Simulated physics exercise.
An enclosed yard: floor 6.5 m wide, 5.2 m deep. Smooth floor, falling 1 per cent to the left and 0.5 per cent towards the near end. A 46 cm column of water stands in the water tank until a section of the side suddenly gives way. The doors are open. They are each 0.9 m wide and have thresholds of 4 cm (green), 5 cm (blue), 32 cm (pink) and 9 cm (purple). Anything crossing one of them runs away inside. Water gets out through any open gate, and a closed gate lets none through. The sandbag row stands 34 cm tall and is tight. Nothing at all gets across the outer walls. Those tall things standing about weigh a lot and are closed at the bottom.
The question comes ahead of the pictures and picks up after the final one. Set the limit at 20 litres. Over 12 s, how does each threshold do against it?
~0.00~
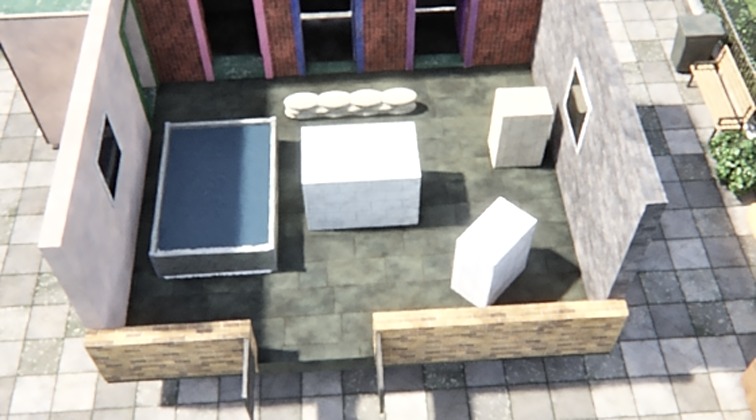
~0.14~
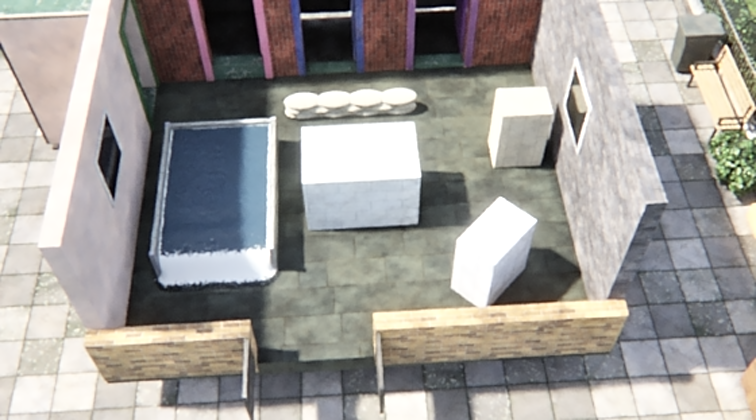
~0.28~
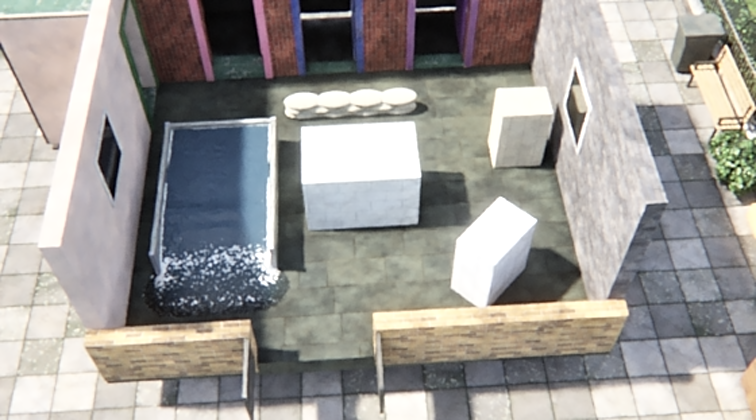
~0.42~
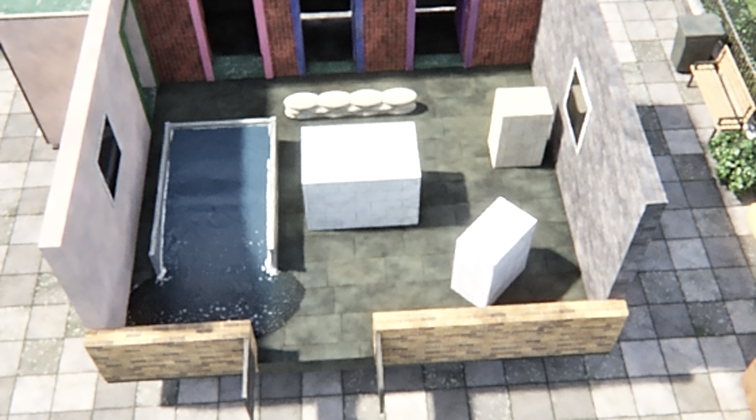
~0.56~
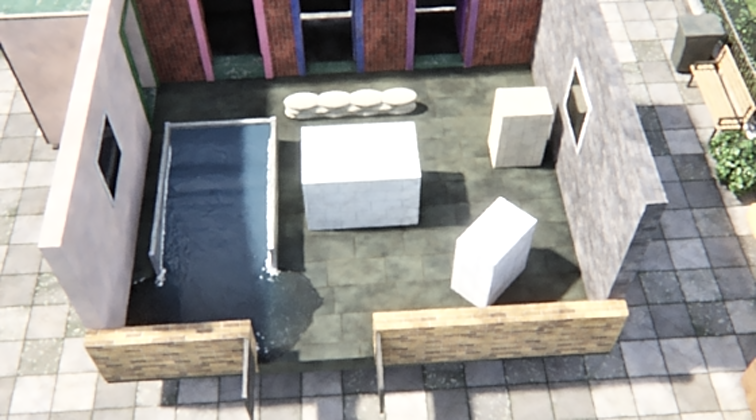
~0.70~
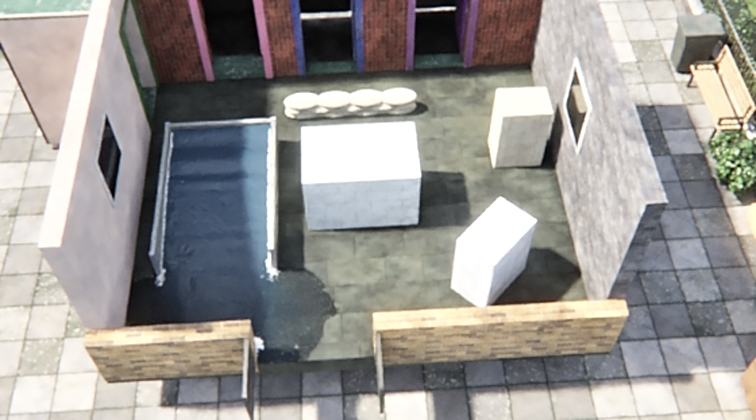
Result: At the green door the amount will climb above the limit; at the blue door the amount will stay short of the limit; at the pink door the amount will stay short of the limit; at the purple door the amount will stay short of the limit.
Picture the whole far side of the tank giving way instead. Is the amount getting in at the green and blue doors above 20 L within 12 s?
Well, against that limit, at green it's too much, and at blue it's too much.
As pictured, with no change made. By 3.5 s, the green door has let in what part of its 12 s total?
Around 0 percent.
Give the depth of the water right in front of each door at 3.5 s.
Depths: Green door 7 cm, blue door 0 cm, pink door 0 cm, purple door 0 cm.
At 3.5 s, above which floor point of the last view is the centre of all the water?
Its balance point sits around (222, 256).
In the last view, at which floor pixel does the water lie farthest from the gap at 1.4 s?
I'd put it near pixel (347, 342) of the last picture.
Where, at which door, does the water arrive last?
That's the purple door.
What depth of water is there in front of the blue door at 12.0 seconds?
Roughly 2.5 centimetres.
After 1.4 s water covers 15 % of the floor and is deepest (40 cm) near (122, 356); green door not reached, blue door not reached, pink door not reached, purple door not reached.
After 2.2 s water covers 15 % of the floor and is deepest (38 cm) near (135, 355); green door not reached, blue door not reached, pink door not reached, purple door not reached.
After 3.5 s water covers 30 % of the floor and is deepest (24 cm) near (122, 356); green door 7 cm at the sill, 0 L in, blue door not reached, pink door not reached, purple door not reached.
After 7.0 s water covers 70 % of the floor and is deepest (10 cm) near (122, 356); green door 6 cm at the sill, 35 L in, blue door 2 cm at the sill, 0 L in, pink door 4 cm at the sill, 0 L in, purple door 3 cm at the sill, 0 L in.
After 12.0 s water covers 95 % of the floor and is deepest (8 cm) near (122, 356); green door 5 cm at the sill, 46 L in, blue door 2 cm at the sill, 0 L in, pink door 2 cm at the sill, 0 L in, purple door 3 cm at the sill, 0 L in.
